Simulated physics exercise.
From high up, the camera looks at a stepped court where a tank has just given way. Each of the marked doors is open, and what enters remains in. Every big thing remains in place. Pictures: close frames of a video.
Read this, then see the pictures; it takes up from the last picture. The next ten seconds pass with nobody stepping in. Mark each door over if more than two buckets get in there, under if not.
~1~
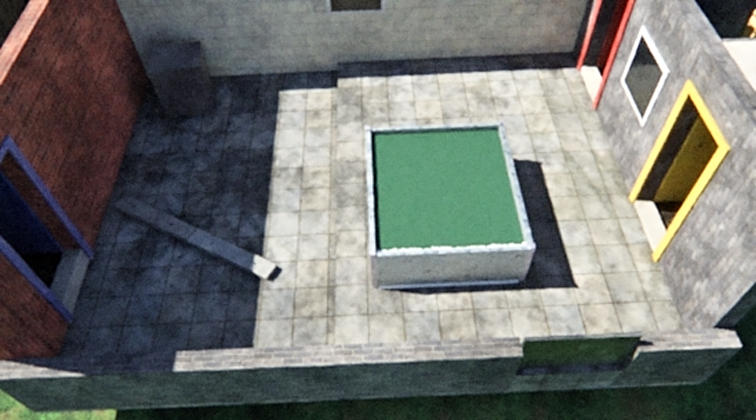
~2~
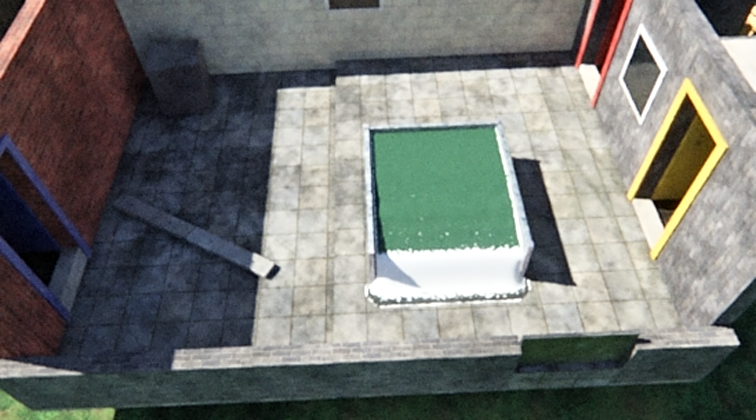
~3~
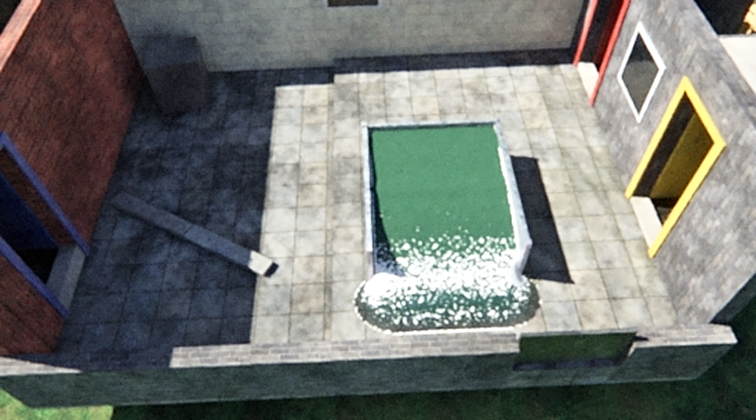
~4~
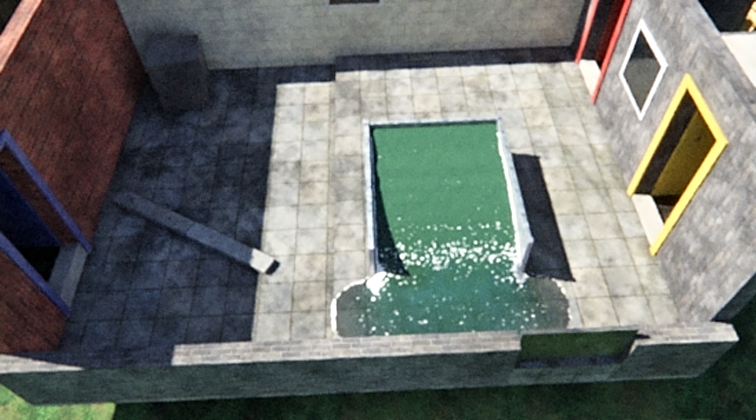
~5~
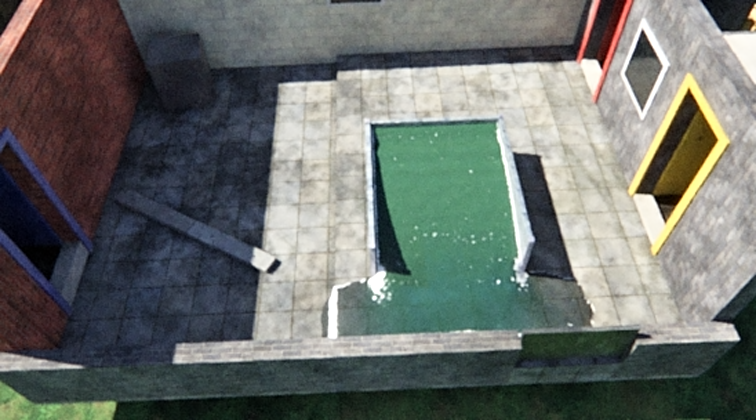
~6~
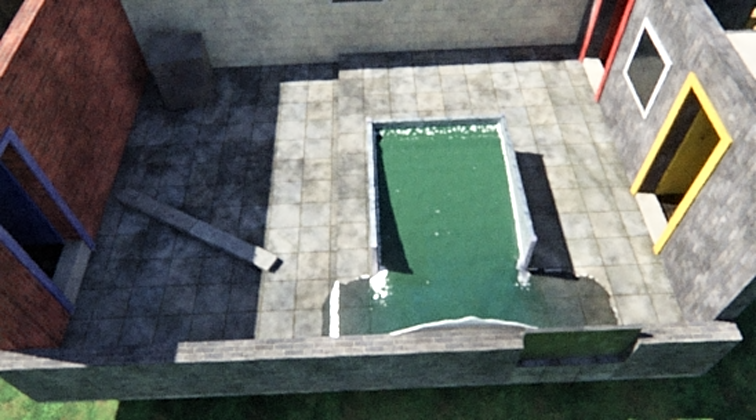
Yellow door: Over, red door: Under, blue door: Under.
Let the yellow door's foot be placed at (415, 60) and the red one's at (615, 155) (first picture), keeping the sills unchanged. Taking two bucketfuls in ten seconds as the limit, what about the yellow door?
The yellow door stays inside the limit, I'd say.
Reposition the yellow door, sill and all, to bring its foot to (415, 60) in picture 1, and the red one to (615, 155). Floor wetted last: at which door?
Answer: The yellow one.
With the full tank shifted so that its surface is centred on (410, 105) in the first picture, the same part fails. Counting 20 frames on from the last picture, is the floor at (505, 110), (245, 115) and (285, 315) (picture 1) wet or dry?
Point by point: Still bare; still bare; swamped.
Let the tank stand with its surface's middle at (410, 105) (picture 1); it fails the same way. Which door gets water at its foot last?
Door noted: The red one.
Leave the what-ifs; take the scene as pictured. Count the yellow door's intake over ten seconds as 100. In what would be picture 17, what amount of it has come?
By my reckoning, 0 percent.
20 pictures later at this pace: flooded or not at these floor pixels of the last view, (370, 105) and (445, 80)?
Untouched, then untouched.
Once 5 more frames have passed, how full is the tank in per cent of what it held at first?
I'd say around 54 per cent.
A moment on, water covers 15 % of the floor; the yellow door not reached, the red door not reached, the blue door not reached.
Next, water covers 30 % of the floor; the yellow door wet at the sill, nothing in, the red door not reached, the blue door not reached.
Then, water covers 50 % of the floor; the yellow door over two buckets in, the red door wet at the sill, nothing in, the blue door wet at the sill, nothing in.
Later, water covers 80 % of the floor; the yellow door over two buckets in, the red door wet at the sill, nothing in, the blue door wet at the sill, nothing in.
In the end, water covers 90 % of the floor; the yellow door over two buckets in, the red door wet at the sill, nothing in, the blue door wet at the sill, nothing in.
